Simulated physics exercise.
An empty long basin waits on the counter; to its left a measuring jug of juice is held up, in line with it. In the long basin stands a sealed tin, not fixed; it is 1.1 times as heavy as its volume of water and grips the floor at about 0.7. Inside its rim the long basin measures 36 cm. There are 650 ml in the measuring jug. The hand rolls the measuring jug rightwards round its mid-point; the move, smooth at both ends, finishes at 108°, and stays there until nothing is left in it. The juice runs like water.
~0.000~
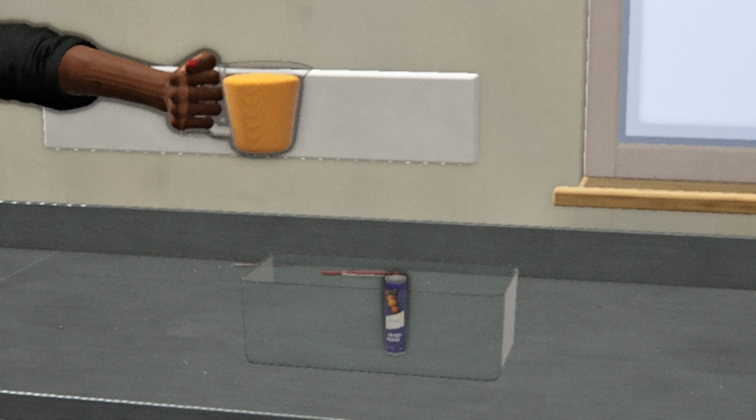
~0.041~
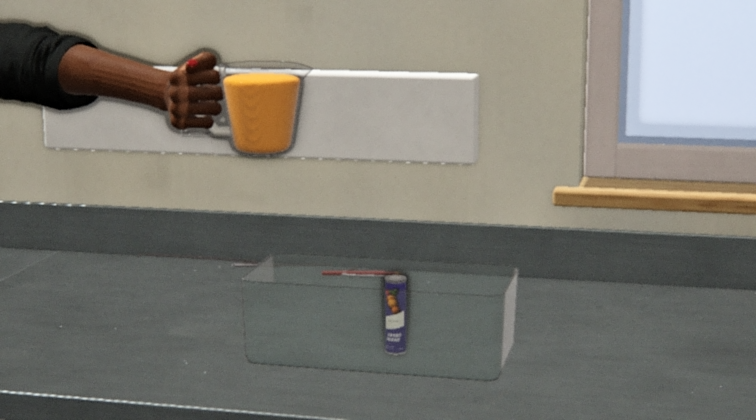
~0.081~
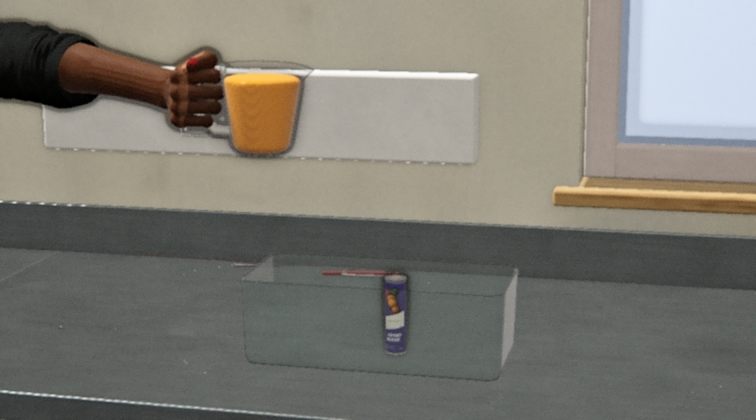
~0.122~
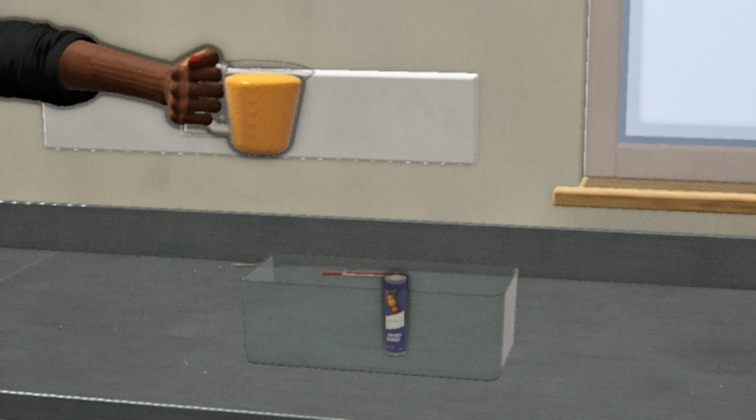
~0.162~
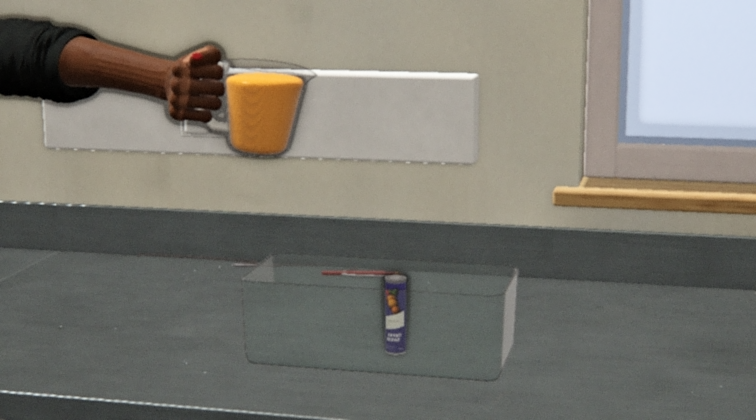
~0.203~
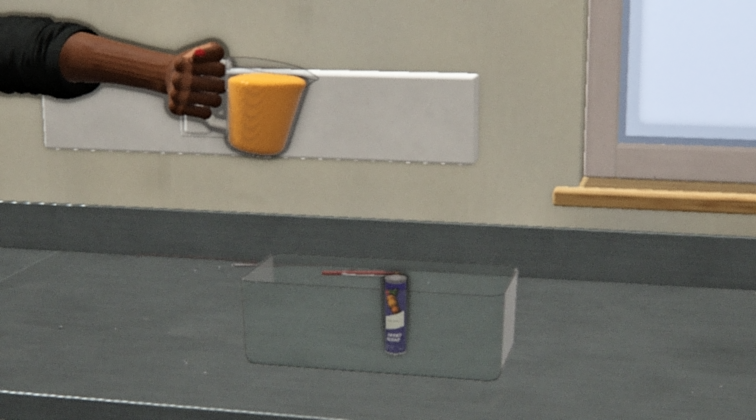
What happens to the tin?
The tin falls.
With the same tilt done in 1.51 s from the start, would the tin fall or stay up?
The tin falls.
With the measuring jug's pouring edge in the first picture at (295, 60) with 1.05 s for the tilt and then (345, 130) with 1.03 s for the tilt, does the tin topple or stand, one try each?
First it keeps standing; then it falls.
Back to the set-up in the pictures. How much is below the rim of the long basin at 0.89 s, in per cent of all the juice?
Near 52 in a hundred.
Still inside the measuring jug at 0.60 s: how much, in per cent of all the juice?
Some 72 per cent.
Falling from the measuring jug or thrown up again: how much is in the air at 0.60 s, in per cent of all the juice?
Near 24 in a hundred.
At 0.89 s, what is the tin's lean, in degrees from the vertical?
It is at some 30°.
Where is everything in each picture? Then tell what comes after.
In the first picture, tilt 0°; pouring edge (313, 68); surface from (227, 77) to (300, 79); the long basin's rim runs from (257, 267) to (511, 282); the tin's top is at (396, 281).
In the second picture, tilt 0°; pouring edge (313, 68); surface from (227, 77) to (300, 79).
In the third picture, tilt 2°; pouring edge (314, 70); surface from (227, 77) to (301, 80).
In the fourth picture, tilt 4°; pouring edge (315, 72); surface from (229, 76) to (302, 80).
In the fifth picture, tilt 6°; pouring edge (317, 74); surface from (230, 76) to (304, 82).
In the sixth picture, tilt 10°; pouring edge (319, 78); surface from (232, 77) to (307, 82).
Then, 0.60 s in, the tilt is 68° and 73 per cent is still to pour; the tin stands where it began.
Then, 0.89 s in, the tilt is 103° and 16 per cent is still to pour; the tin leans 31°.
Then, 1.20 s in, the tilt is 108° and 0 per cent is still to pour; the tin lies on its side.
Then, 1.53 s in, the tilt is 108° and 0 per cent is still to pour; the tin lies on its side.
Finally, the tin lies on its side.
